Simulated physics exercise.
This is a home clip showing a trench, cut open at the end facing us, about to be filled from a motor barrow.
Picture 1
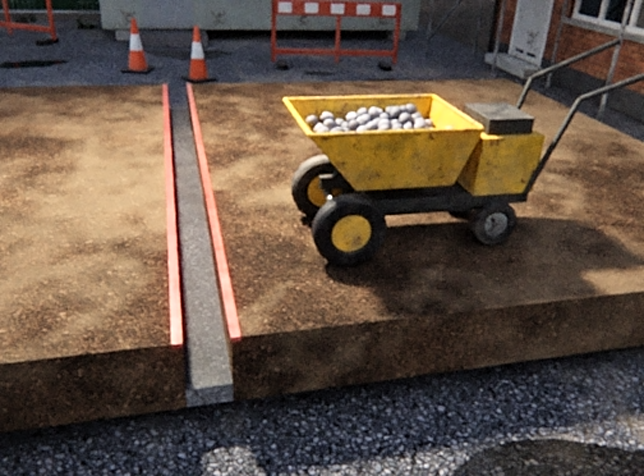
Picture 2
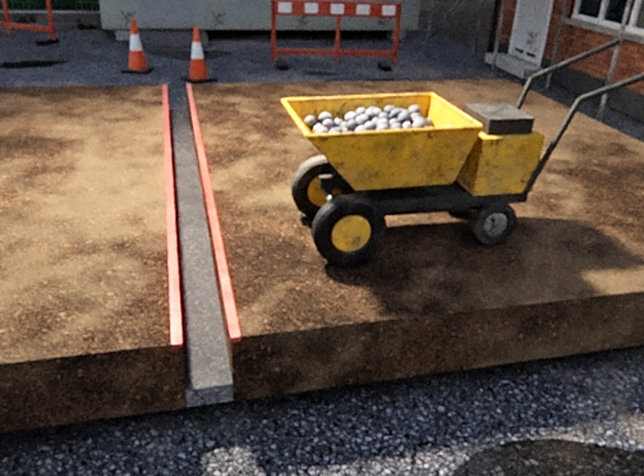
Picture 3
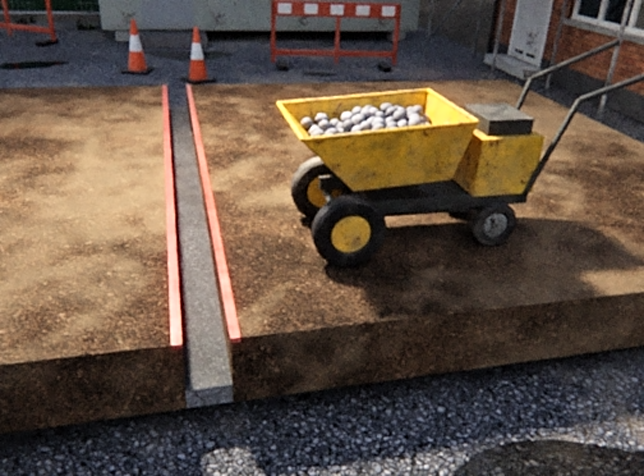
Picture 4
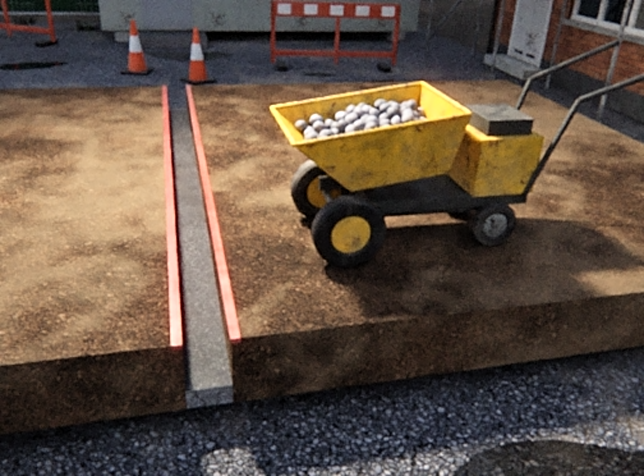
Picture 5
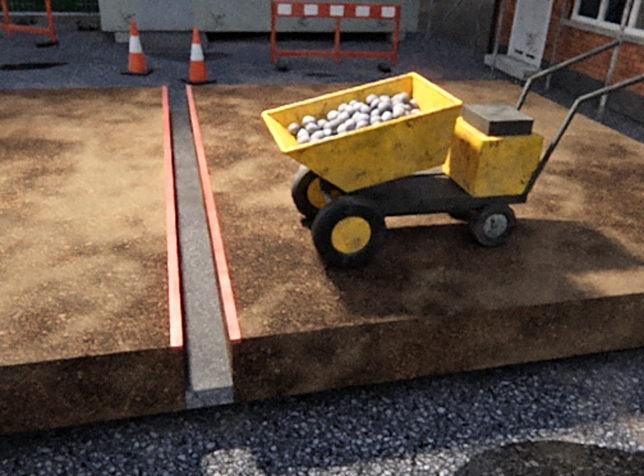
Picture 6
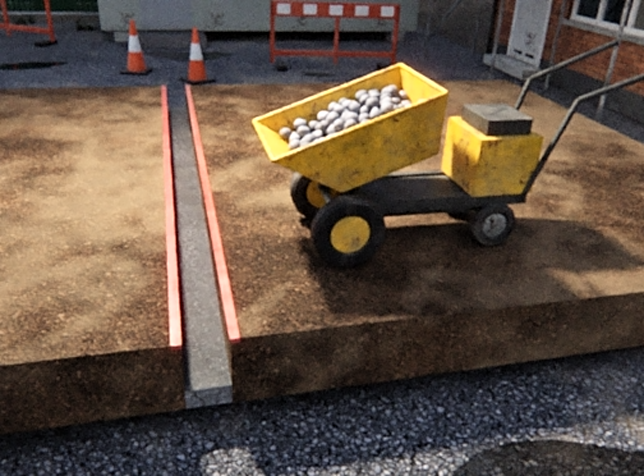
In a paved yard beside a brick building, a yellow motor barrow loaded with round grey cobbles stands to the right of a narrow, red-edged trench. Its skip starts level, then tips gradually forward to the left, its back end rising clear while the wheels stay put.
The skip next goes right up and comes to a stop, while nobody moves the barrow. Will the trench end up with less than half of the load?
Most of the load will be caught by the trench.
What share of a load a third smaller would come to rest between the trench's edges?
Estimated share: Near 80 in a hundred.
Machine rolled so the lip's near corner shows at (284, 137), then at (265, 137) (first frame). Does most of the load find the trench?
Okay, first it's the bigger portion, and then it's a smaller portion.
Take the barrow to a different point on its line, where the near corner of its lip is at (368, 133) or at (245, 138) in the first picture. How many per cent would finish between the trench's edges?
First try: 30 per cent; second try: 0 per cent.
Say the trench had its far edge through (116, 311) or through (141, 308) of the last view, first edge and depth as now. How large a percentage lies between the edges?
Around 90 percent first, around 90 percent second.
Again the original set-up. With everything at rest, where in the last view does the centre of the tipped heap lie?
(196, 269).
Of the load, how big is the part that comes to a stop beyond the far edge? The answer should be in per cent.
Share: Near 10 %.
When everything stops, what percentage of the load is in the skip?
15 per cent, roughly.
Just after the last frame, skip tipped steeply; every one in the skip.
A moment on, skip tipped right over; roughly half in the skip; about a tenth short of the trench; roughly a third in or heaped over the trench; just a few beyond it; just a few falling.
Further on, skip tipped right over; roughly a quarter in the skip; about a tenth short of the trench; roughly two thirds in or heaped over the trench; about a tenth beyond it.
When it is over, skip tipped right over; roughly a quarter in the skip; about a tenth short of the trench; roughly two thirds in or heaped over the trench; about a tenth beyond it.
